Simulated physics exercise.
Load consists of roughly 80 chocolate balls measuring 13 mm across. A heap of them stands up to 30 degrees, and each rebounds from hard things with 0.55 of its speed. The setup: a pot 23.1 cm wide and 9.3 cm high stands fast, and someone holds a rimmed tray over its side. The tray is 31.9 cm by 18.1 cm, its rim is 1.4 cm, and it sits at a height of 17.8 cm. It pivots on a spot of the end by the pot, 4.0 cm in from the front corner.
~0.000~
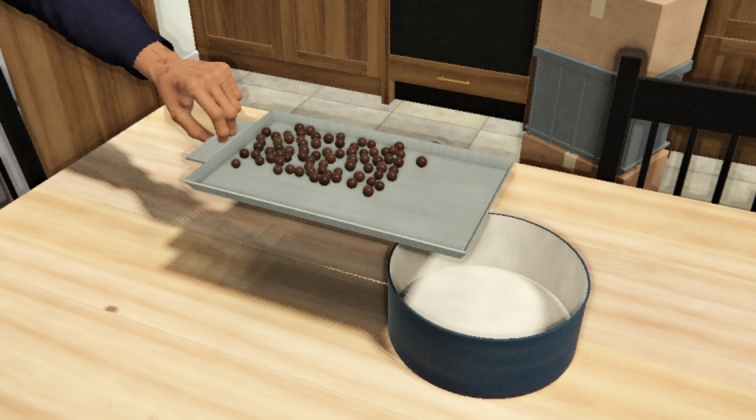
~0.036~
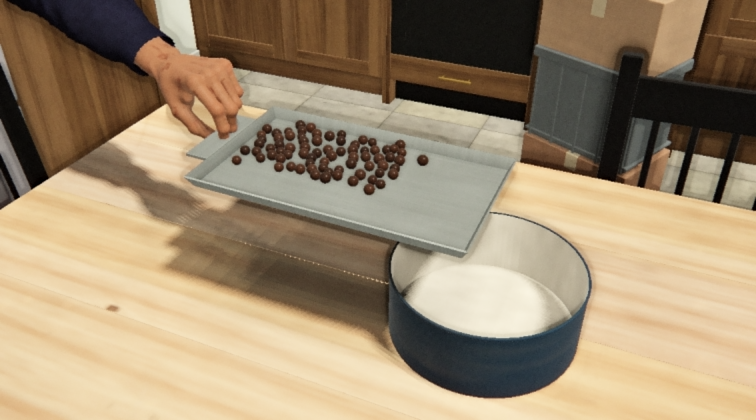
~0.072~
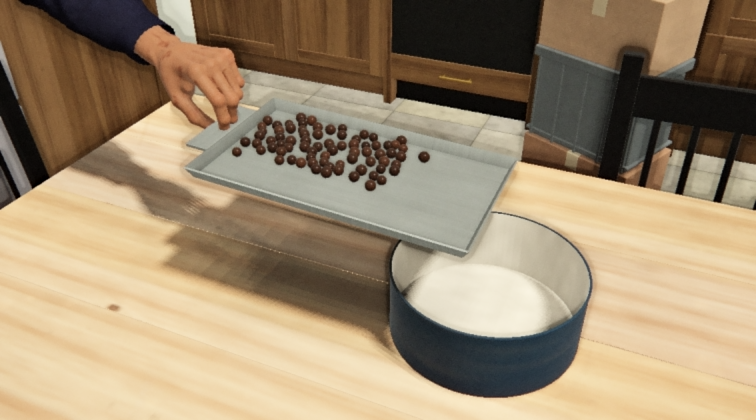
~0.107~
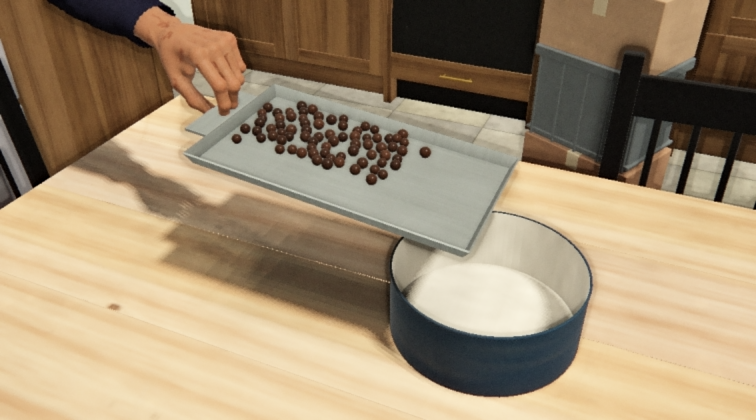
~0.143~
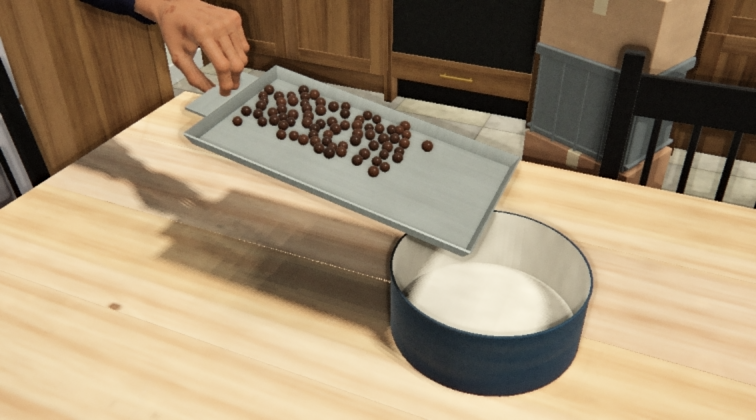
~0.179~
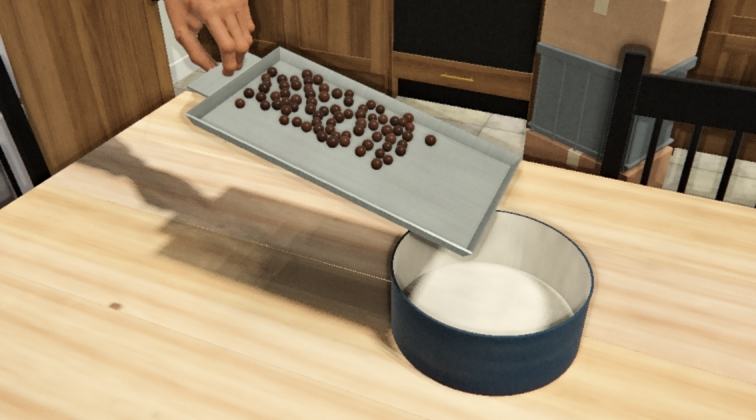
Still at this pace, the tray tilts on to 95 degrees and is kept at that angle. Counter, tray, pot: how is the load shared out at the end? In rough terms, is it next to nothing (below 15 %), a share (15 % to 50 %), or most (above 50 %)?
Outcome: Counter: A decent amount of the load; left on the tray: Little of the load; pot: Over half the load.
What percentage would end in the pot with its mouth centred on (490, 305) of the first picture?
The share would be some 65 per cent.
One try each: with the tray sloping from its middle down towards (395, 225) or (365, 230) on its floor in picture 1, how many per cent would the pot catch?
Near 10 and 5 per cent, in that order.
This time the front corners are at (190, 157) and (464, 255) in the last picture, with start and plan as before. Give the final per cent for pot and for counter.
In the pot: 5 per cent; on the counter: 95 per cent.
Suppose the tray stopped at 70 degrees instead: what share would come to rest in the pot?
It would land at about 60 percent.
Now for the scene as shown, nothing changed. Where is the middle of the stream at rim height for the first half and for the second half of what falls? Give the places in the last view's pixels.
Earlier half at about (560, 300), later half at about (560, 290) in pixels.
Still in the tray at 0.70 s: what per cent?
Around 20 percent of it.
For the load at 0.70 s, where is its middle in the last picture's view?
Approx. (553, 264).
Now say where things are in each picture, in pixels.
Tray tilt 0 degrees, front corners at (192, 178) and (461, 247); middle of the pieces at (331, 158); pot at (488, 268), in the first frame.
Tray tilt 1 degrees, front corners at (193, 175) and (462, 246); middle of the pieces at (332, 156), in the second frame.
Tray tilt 3 degrees, front corners at (193, 166) and (464, 246); middle of the pieces at (332, 150), in the third frame.
Tray tilt 6 degrees, front corners at (192, 152) and (465, 246), lowest corner right front; middle of the pieces at (333, 141), in the fourth frame.
Tray tilt 11 degrees, front corners at (193, 133) and (466, 246), lowest corner right front; middle of the pieces at (336, 129), in the fifth frame.
Tray tilt 15 degrees, front corners at (195, 113) and (468, 246), lowest corner right front; middle of the pieces at (339, 118); pot at (491, 265). Its pace works out near 125 degrees a second, in the sixth frame.
After 0.49 s, tilt 55 degrees; the tray holds 100 %, the pot 0 %.
Then, at 0.70 s, tilt 81 degrees; the tray holds 20 %, the pot 20 %.
After 1.02 s, tilt 95 degrees; the tray holds 0 %, the pot 55 %.
In the end, at 1.9 s, counter 45 %, tray 0 %, pot 55 %.
